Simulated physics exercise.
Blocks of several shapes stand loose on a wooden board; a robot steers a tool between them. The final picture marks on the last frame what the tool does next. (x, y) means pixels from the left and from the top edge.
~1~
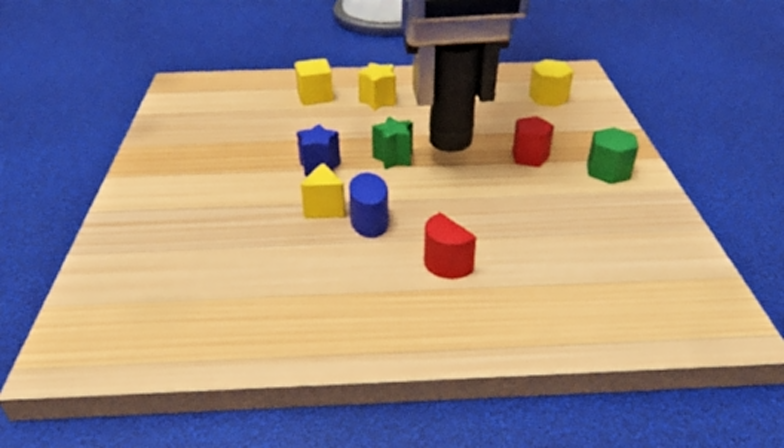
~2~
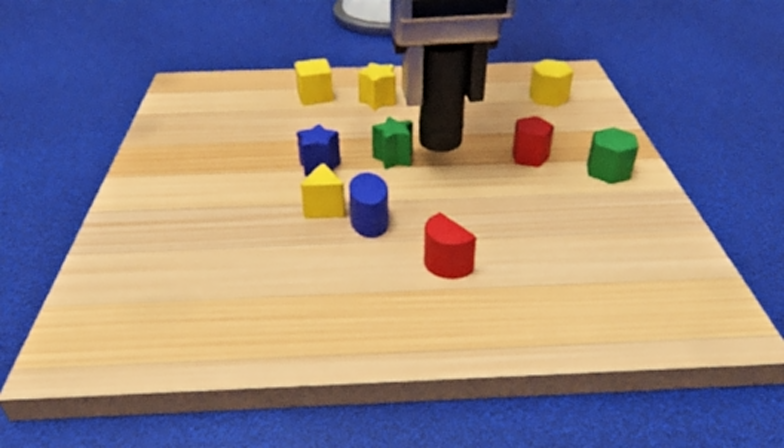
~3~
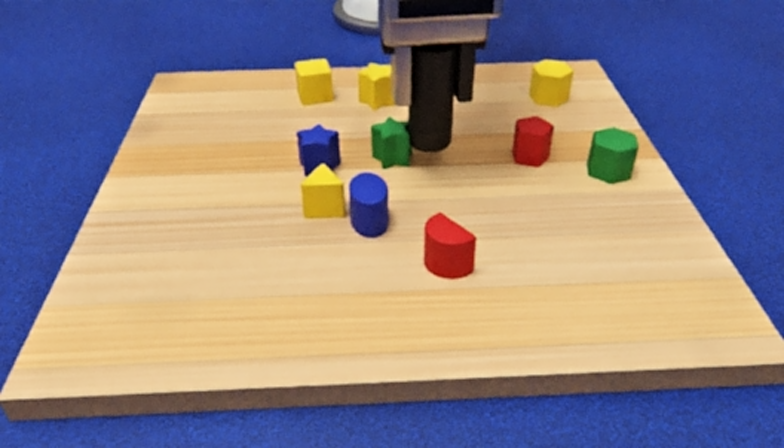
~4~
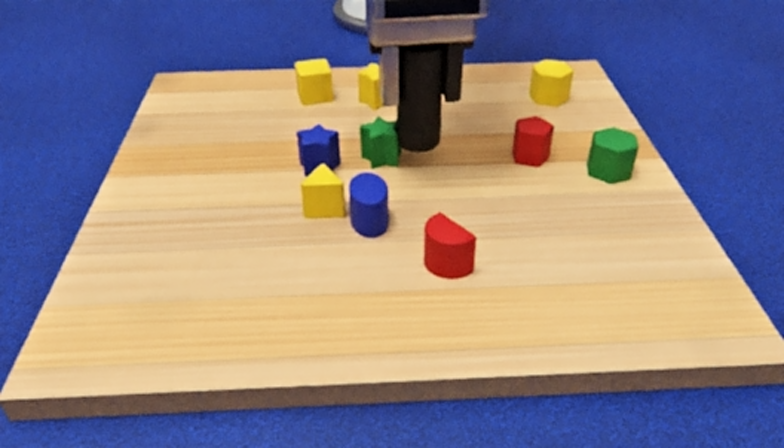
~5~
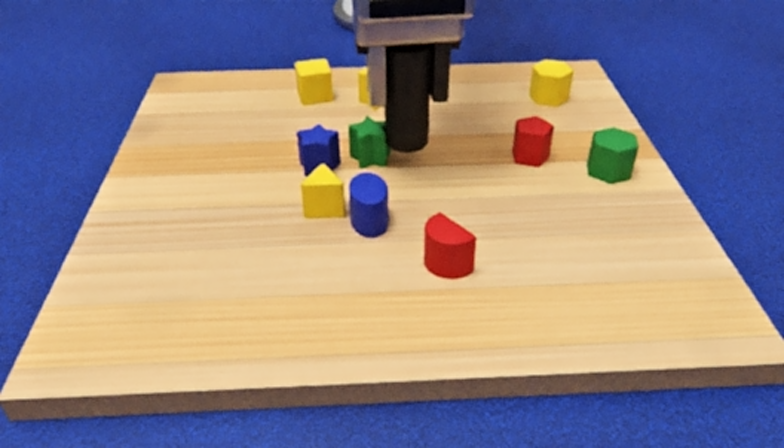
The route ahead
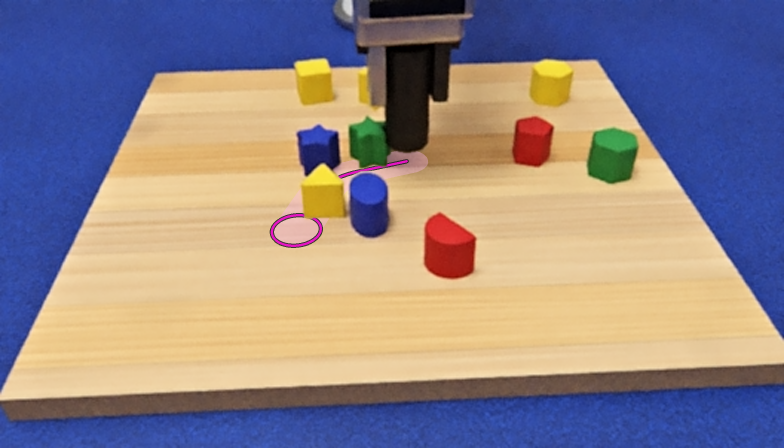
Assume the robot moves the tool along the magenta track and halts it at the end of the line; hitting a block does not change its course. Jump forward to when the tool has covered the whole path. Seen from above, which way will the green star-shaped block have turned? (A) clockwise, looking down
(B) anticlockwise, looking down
The correct letter is A.
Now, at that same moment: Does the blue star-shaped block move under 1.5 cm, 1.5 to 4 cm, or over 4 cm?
Goes 1.5 to 4 cm.
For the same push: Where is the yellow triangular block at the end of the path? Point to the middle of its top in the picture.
I'd expect the centre of its top face to be at (320, 211).
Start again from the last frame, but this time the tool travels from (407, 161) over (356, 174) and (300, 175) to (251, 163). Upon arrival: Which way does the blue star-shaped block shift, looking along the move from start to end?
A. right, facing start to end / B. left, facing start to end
That would be A.
Drawn move, from (407, 161) through (356, 172) and (319, 196) to (296, 230).
On the path given first. One third of the way, tool at (355, 153); blue star-shaped block at (292, 133), turned 30° anticlockwise; green star-shaped block at (327, 126), turned 30° clockwise.
Two thirds of the way, tool at (317, 176); blue star-shaped block at (285, 132), turned 40° anticlockwise; yellow triangular block at (321, 188), turned 25° anticlockwise; green star-shaped block at (321, 127), turned 55° clockwise.
At the end, tool at (294, 210); blue star-shaped block at (285, 132), turned 40° anticlockwise; yellow triangular block at (320, 211), turned 115° anticlockwise; blue oval block still; green star-shaped block at (321, 127), turned 55° clockwise.
